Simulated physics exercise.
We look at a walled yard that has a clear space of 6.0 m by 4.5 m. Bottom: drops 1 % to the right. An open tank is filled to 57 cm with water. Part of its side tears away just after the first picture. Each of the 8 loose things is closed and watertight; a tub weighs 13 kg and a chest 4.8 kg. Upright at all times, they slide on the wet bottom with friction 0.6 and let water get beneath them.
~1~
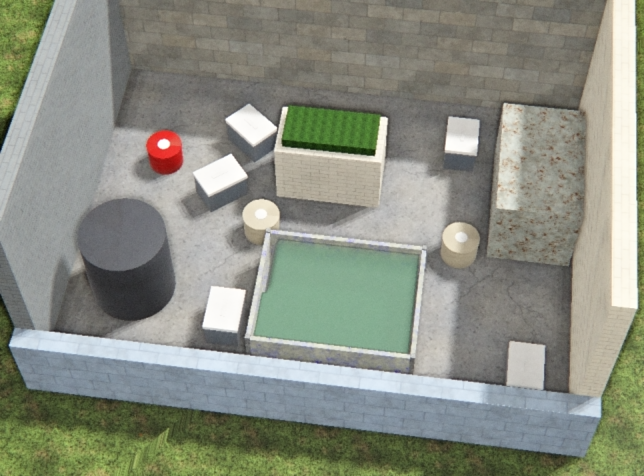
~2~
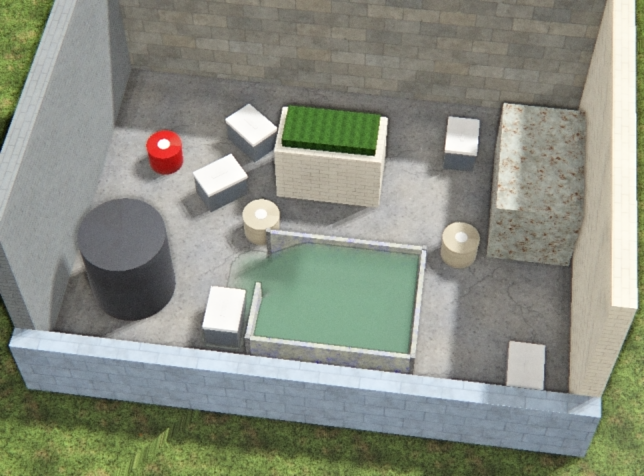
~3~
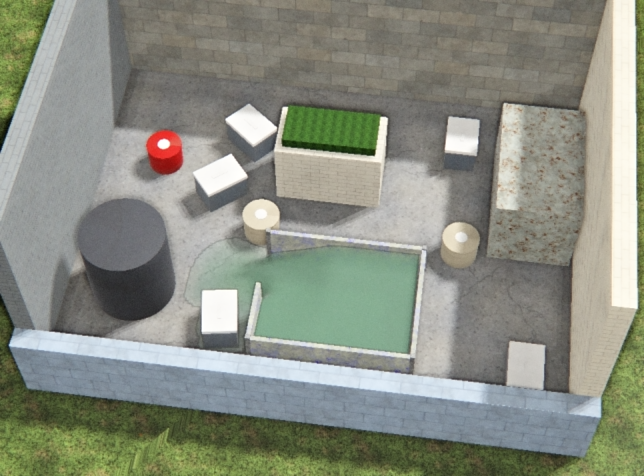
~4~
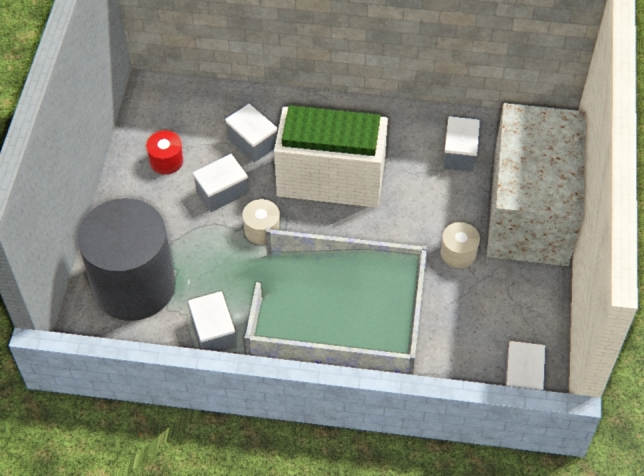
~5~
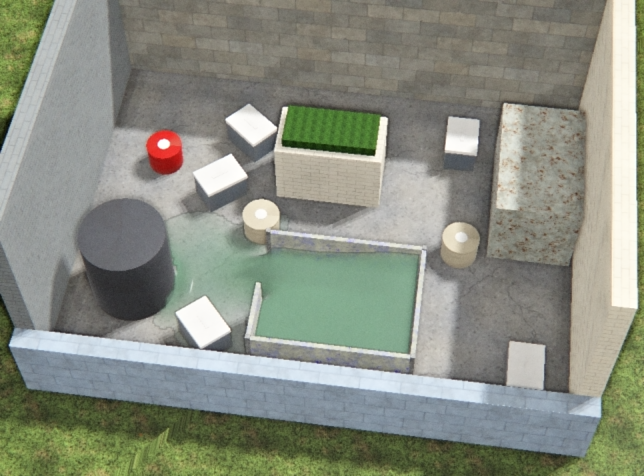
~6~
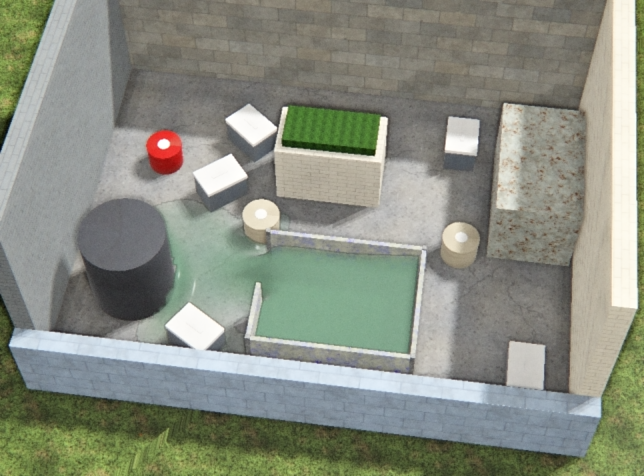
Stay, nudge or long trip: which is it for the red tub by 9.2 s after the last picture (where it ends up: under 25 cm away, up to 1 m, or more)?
It is set to wind up a long distance off.
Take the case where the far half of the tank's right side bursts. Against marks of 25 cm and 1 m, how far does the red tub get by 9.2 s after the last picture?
Result: The red tub remains where it was.
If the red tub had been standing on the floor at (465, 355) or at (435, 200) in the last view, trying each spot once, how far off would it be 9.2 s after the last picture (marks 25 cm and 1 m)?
Nearly still; nearly still.
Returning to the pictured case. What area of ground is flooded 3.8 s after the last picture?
About 17 m2.
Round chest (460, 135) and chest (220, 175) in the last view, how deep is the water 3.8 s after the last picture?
First roughly 2 cm, second roughly 3 cm.
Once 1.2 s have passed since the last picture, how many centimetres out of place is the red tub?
Displacement by then near 40 cm.
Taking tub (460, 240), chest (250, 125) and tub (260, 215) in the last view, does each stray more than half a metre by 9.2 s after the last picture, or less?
Item by item, they came out below the mark, above the mark and below the mark.
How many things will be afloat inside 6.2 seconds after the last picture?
Count at that moment: 4.
Then, 1.2 s after the last picture the red tub is near (169, 118), 0.4 m from its start, aground; 0 afloat.
Then, 3.8 s after the last picture the red tub is near (279, 104), 1.6 m from its start, aground; 3 afloat.
Then, 6.2 s after the last picture the red tub is near (328, 125), 2.1 m from its start, aground; 4 afloat.
Then, 9.2 s after the last picture the red tub is near (339, 126), 2.3 m from its start, aground; 5 afloat.
